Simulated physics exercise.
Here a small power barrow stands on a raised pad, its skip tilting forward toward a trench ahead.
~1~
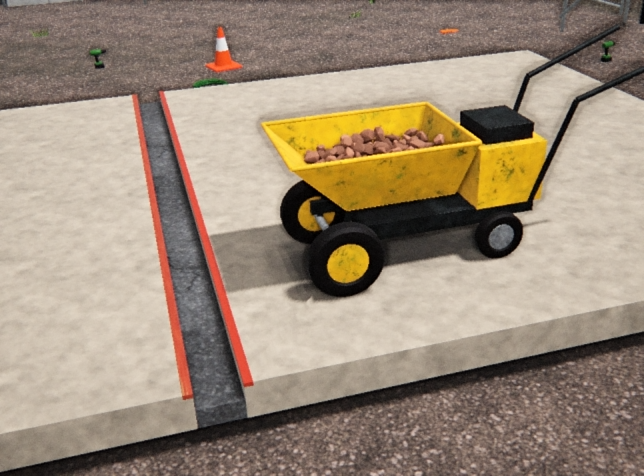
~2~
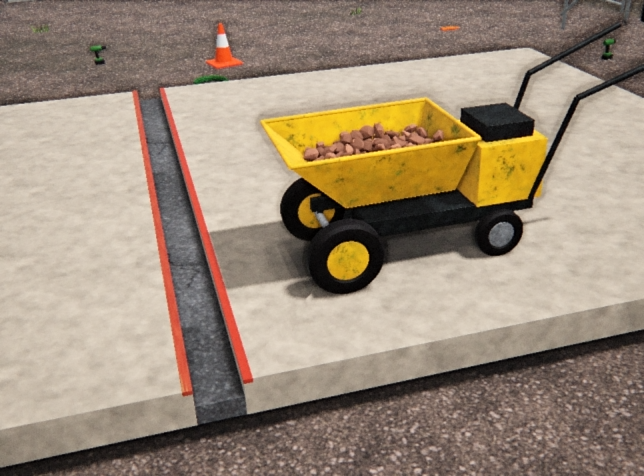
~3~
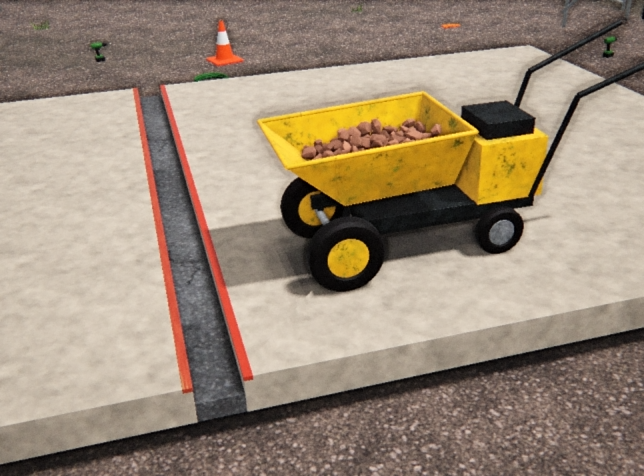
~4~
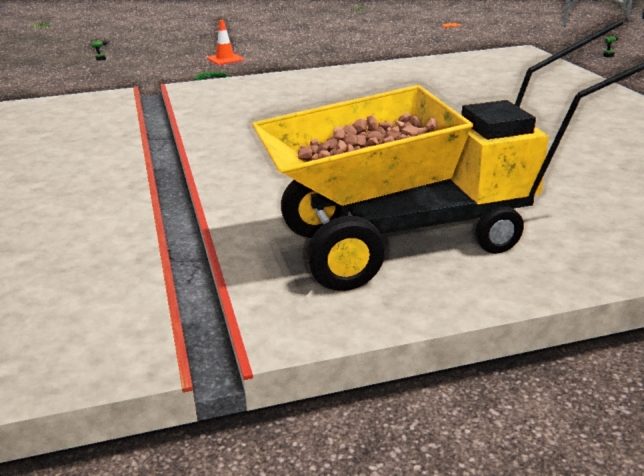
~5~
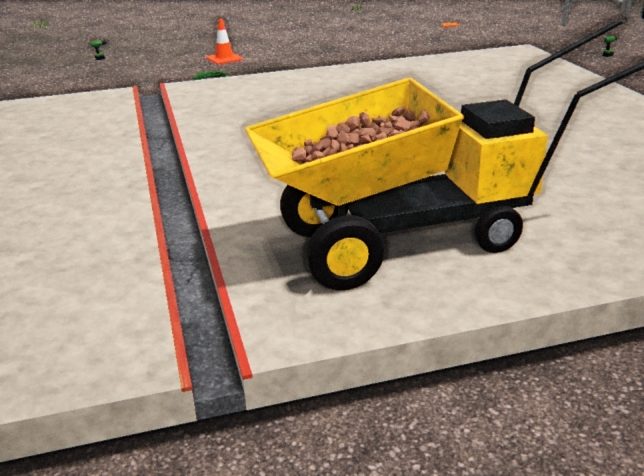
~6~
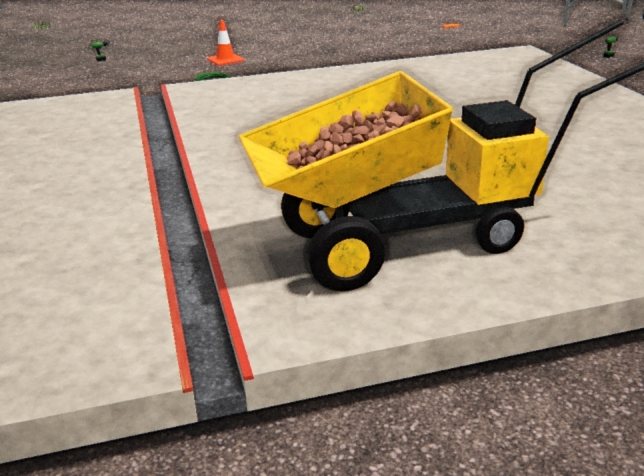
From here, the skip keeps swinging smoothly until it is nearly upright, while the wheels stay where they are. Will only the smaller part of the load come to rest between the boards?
The load ends chiefly in the trench.
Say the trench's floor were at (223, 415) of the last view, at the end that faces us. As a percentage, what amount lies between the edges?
About 80 percent.
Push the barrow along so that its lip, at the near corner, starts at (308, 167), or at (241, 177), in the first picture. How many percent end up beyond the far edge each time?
Try 1: 10 %. Try 2: 80 %.
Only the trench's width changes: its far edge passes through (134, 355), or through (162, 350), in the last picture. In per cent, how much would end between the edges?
Close to 90 per cent in the first, close to 80 per cent in the second.
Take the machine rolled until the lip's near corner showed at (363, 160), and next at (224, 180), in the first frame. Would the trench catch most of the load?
Case one - a minority; case two - a minority.
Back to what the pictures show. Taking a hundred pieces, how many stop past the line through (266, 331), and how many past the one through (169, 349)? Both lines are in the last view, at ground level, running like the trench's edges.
That's 90 in a hundred for the first and 10 in a hundred for the second.
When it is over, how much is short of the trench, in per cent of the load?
I'd put it at around 5 percent.
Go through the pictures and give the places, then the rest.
Lip of the skip (292, 170), level; top of the load (380, 154), lumps of rubble; first edge of the trench (237, 342); far edge (180, 353), the trench under half as wide as the skip, and shallow for its width, in the first picture.
Lip of the skip (291, 168), level; top of the load (391, 152), in the second picture.
Lip of the skip (287, 168), tipped barely; top of the load (394, 141), in the third picture.
Lip of the skip (281, 171), tipped a little; top of the load (398, 145), in the fourth picture.
Lip of the skip (273, 177), tipped a little; top of the load (393, 132), in the fifth picture.
Lip of the skip (266, 185), tipped clearly; top of the load (408, 129); first edge of the trench (237, 336); far edge (180, 347), in the sixth picture.
Just after the last frame, skip tipped steeply; every one in the skip.
A moment on, skip tipped steeply; roughly two thirds in the skip; just a few short of the trench; roughly a third in or heaped over the trench; just a few falling.
Further on, skip tipped right over; about a tenth in the skip; about a tenth short of the trench; roughly two thirds in or heaped over the trench; roughly a quarter beyond it.
When it is over, skip tipped right over; about a tenth in the skip; about a tenth short of the trench; roughly two thirds in or heaped over the trench; roughly a quarter beyond it.
